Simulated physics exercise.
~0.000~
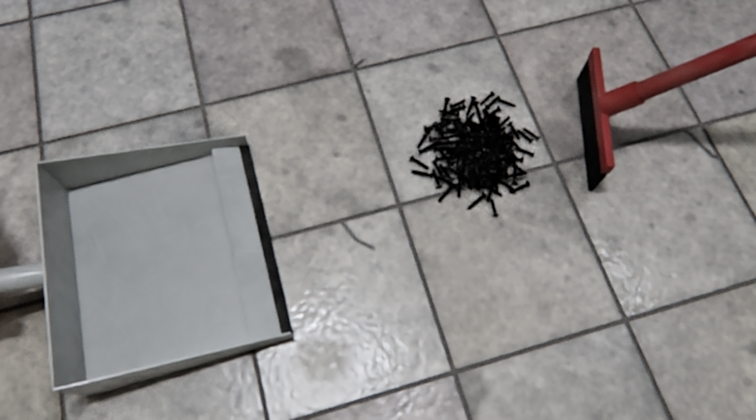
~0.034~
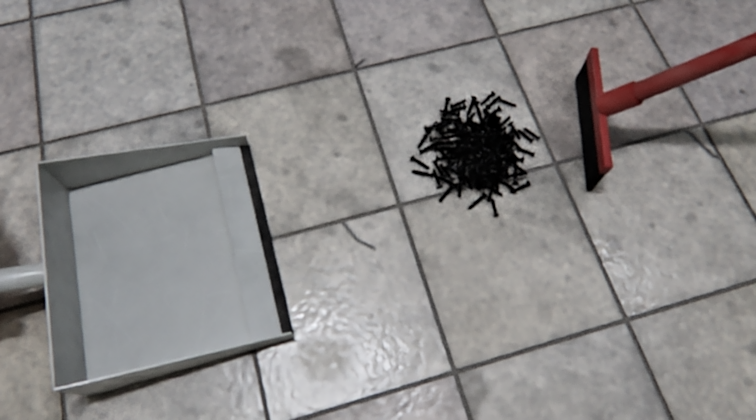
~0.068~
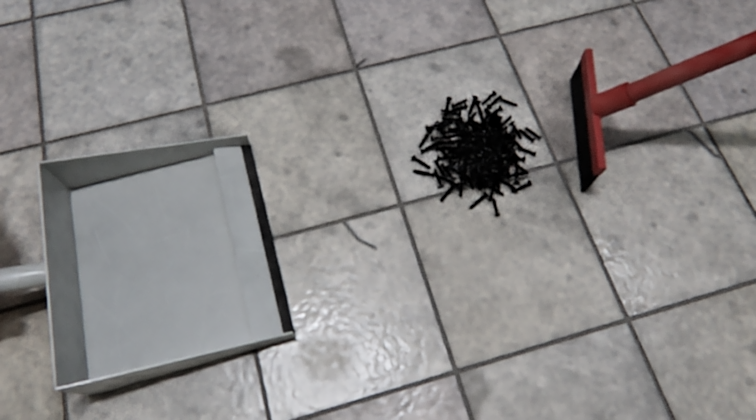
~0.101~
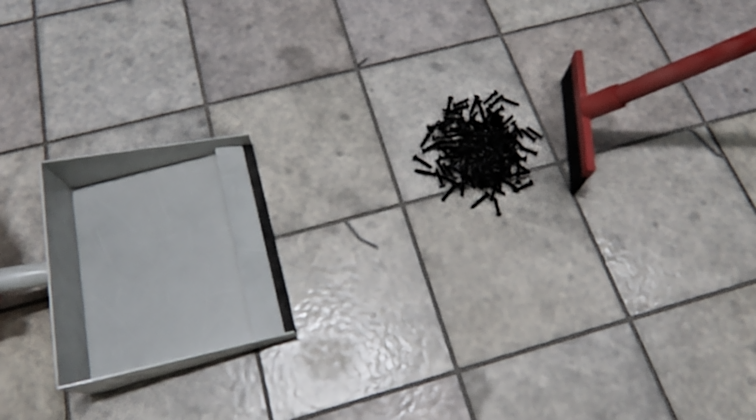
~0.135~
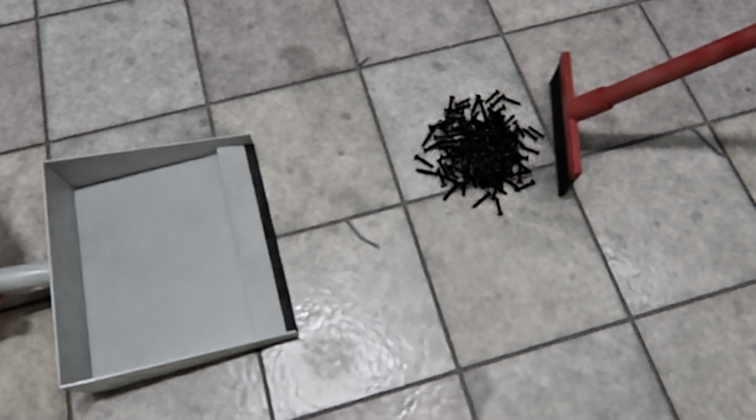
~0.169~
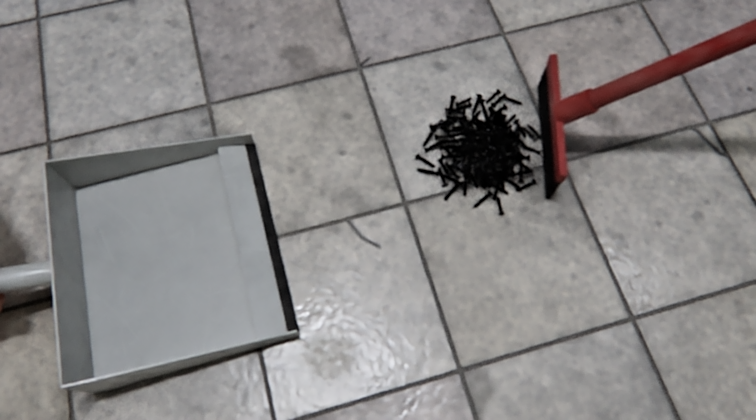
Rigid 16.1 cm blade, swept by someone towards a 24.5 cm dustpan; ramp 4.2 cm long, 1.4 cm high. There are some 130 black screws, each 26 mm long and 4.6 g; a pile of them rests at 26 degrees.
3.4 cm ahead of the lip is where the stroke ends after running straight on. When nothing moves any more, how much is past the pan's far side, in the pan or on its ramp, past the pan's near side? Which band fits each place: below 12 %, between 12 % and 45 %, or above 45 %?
Bands: Far side between 12 % and 45 %; pan below 12 %; near side below 12 %.
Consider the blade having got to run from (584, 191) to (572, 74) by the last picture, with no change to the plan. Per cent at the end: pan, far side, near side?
The pan gets 0, the far side 0 and the near side 0.
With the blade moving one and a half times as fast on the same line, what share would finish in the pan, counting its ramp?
I'd guess it lands at about 20 per cent.
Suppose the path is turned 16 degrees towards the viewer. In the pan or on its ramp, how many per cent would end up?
The pan, ramp included, would get around 0 per cent.
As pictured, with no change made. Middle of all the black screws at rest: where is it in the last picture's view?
Somewhere near (287, 174) in the last picture.
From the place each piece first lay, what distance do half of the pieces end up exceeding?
24 cm or so.
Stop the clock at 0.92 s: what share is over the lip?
Some 10 in a hundred by that moment.
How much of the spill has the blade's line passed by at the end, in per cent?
Some 15 percent of it.
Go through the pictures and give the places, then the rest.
In the first frame, blade from (607, 168) to (593, 56), moved 0.0 cm, 0 of the pieces shifted so far; middle of the pieces at (480, 148); pan at (157, 264).
In the second frame, blade from (605, 169) to (591, 56), moved 0.3 cm, 0 of the pieces shifted so far; middle of the pieces at (481, 148).
In the third frame, blade from (599, 170) to (586, 57), moved 1.2 cm, 0 of the pieces shifted so far; middle of the pieces at (482, 148).
In the fourth frame, blade from (588, 172) to (576, 59), moved 2.7 cm, 0 of the pieces shifted so far; middle of the pieces at (483, 147).
In the fifth frame, blade from (575, 174) to (564, 60), moved 4.4 cm, 0 of the pieces shifted so far; middle of the pieces at (485, 146).
In the sixth frame, blade from (561, 177) to (551, 63), moved 6.2 cm, 1 of the pieces shifted so far; middle of the pieces at (486, 146); pan at (164, 263). The blade's pace is about 0.52 m/s, heading 4 degrees away from the viewer's side.
Then, at 0.44 s, middle of the blade 20 cm from the lip; 0 % over the lip, far side 5 %, near side 0 %.
After 0.62 s, middle of the blade 11 cm from the lip; 0 % over the lip, far side 15 %, near side 0 %.
Then, at 0.92 s, middle of the blade 6 cm from the lip; 10 % over the lip, far side 15 %, near side 0 %.
At rest (1.7 s), far side 15 %, pan 10 %, near side 0 %, in front of the lip or behind the blade 75 %.
